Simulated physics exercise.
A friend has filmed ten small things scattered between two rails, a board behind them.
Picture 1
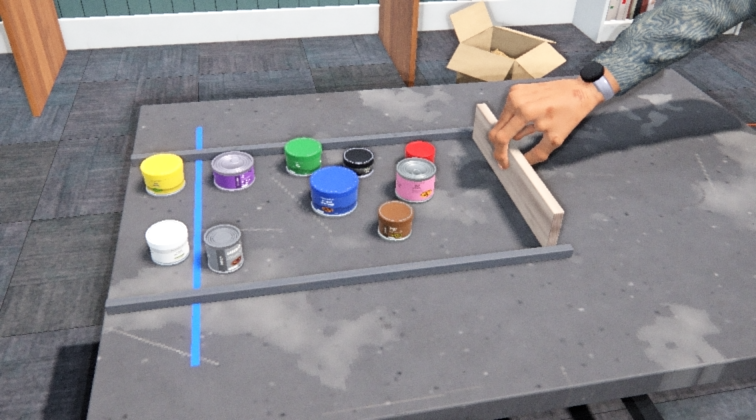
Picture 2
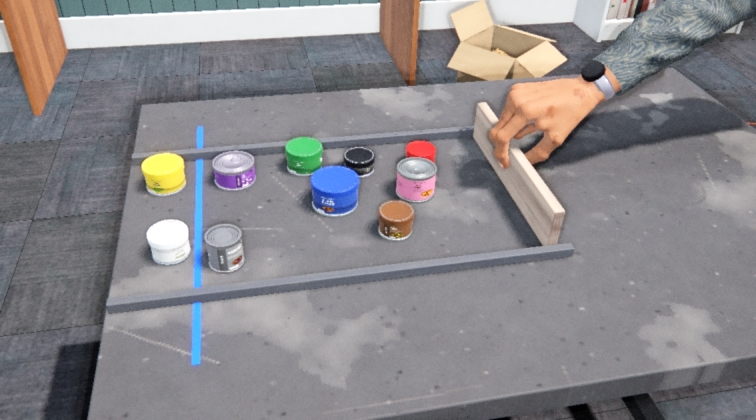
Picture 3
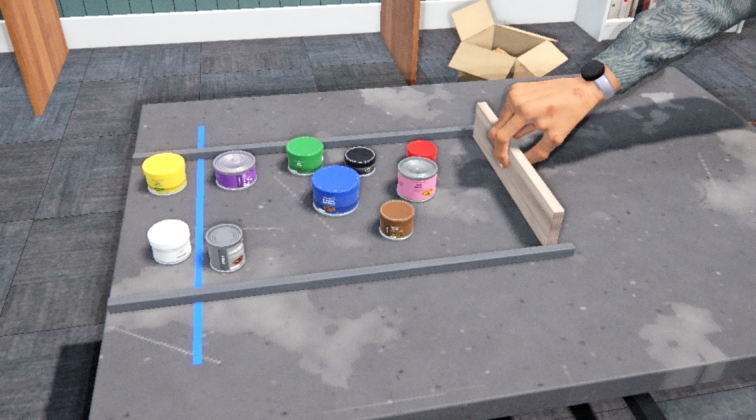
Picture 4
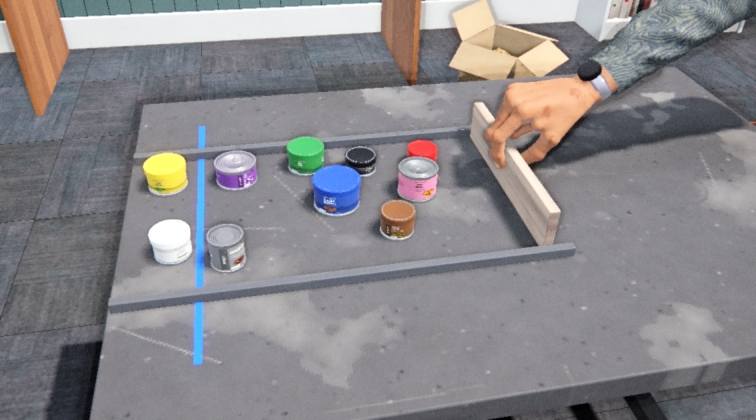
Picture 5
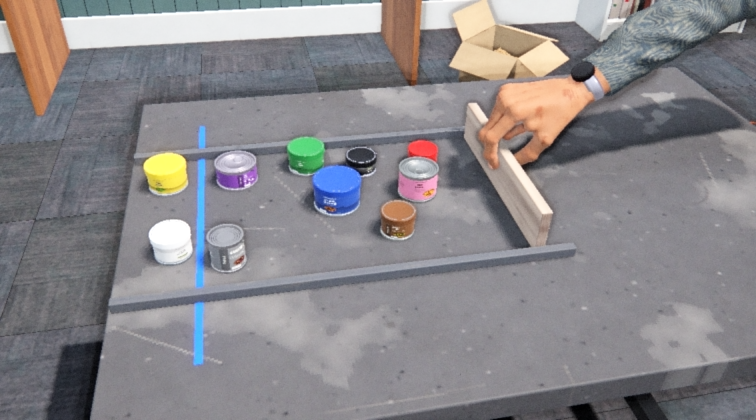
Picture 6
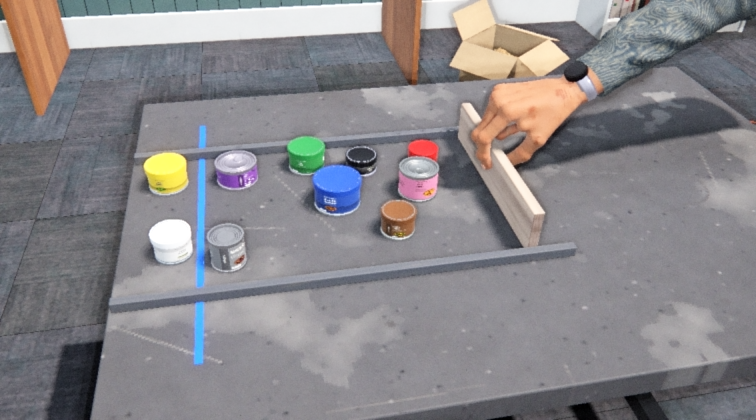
A wooden board, held upright by a hand, stays almost still and then slides slightly left between two rails on a dark table, while the ten small coloured containers in front of it, near a blue tape line, stay put.
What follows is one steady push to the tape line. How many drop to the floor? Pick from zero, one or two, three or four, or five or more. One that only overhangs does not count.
Here the number that fall off is one or two.
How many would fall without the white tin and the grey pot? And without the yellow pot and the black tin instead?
1 in the first case, 0 in the second.
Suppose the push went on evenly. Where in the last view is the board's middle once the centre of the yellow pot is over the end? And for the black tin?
For the yellow pot at (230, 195), for the black tin at (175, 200).
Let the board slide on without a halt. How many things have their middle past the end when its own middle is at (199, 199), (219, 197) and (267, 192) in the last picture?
The counts: 1, 1 and 0.
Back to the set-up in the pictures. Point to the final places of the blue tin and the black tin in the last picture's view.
Near (140, 227) and (153, 197).
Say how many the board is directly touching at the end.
The number is 5.
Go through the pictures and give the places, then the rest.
In the first picture, yellow pot (164, 175); white tin (169, 243); grey pot (224, 250); board (512, 170); tape (198, 220).
In the second picture, white tin (170, 243); red tub (420, 156).
In the third picture, grey pot (226, 248); blue tin (336, 191).
In the fourth picture, yellow pot (166, 175); green tin (306, 156).
In the fifth picture, white tin (172, 243); pink tin (418, 180).
In the sixth picture, yellow pot (167, 175); white tin (172, 243); grey pot (228, 248); board (495, 170); tape (201, 218).
Early on, none off yet; yellow pot at rest near (167, 175); white tin at rest near (172, 243); grey pot at rest near (228, 248).
A while later, none off yet; yellow pot moving near (156, 177); white tin at rest near (170, 244); grey pot moving near (215, 252).
Finally, the number that fall off is one or two; lost, yellow pot.
